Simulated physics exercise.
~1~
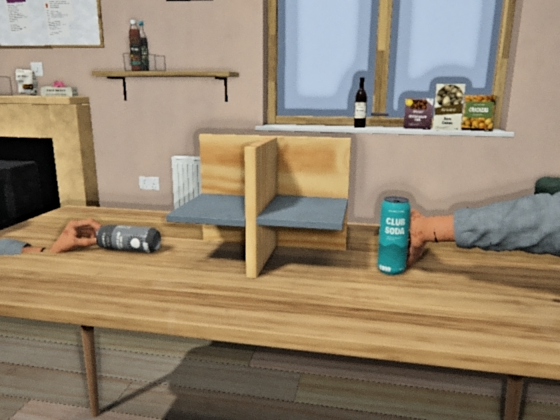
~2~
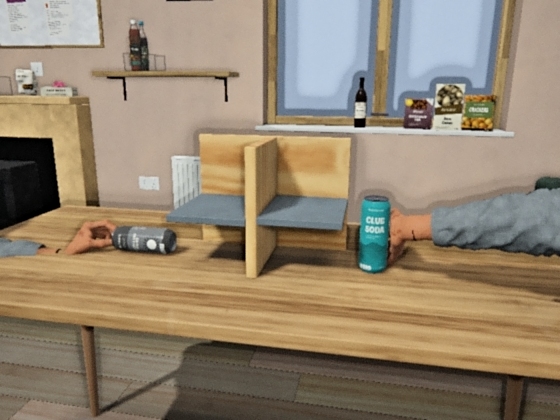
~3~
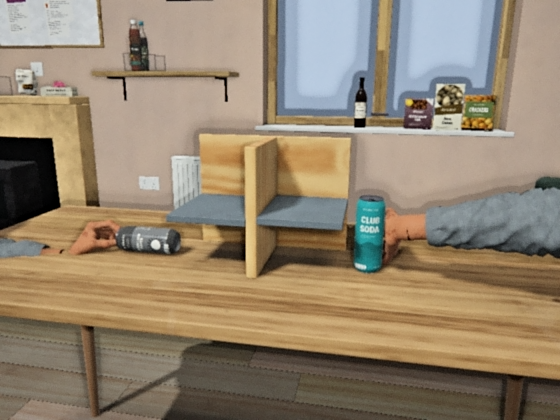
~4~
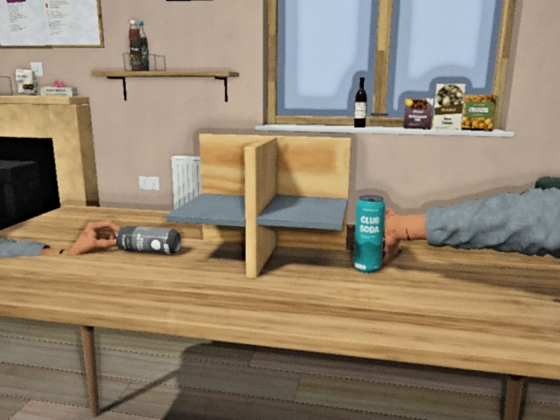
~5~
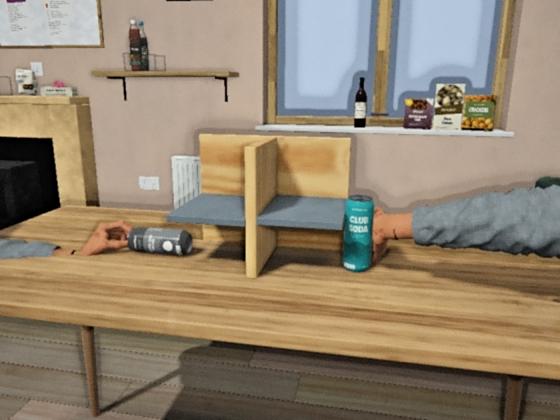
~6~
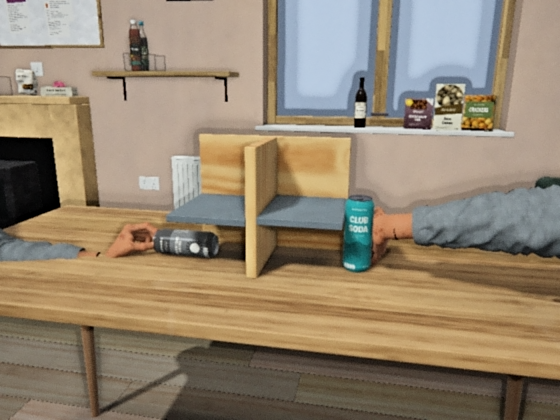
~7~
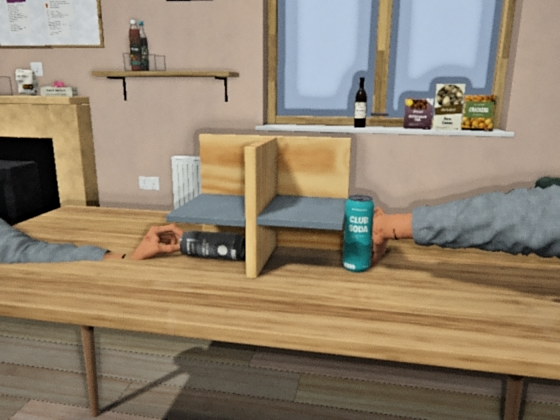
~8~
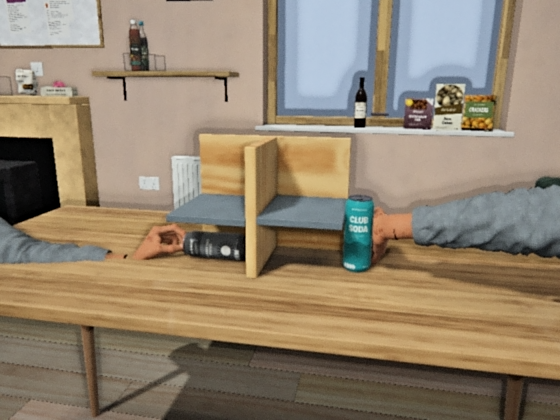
Two hands reach in from either side of a wooden table in a room with pink walls and a window, seen from the front by a still camera. Between them stands a wooden shelf unit with a central divider and a grey ledge on each side. The left hand holds a grey can on its side, while the right holds a turquoise club soda can upright. Both push inward in small moves, and the turquoise can stops at the right ledge's edge. The grey can keeps sliding right, passes beneath the left ledge and ends near the divider, while the turquoise can remains caught outside.
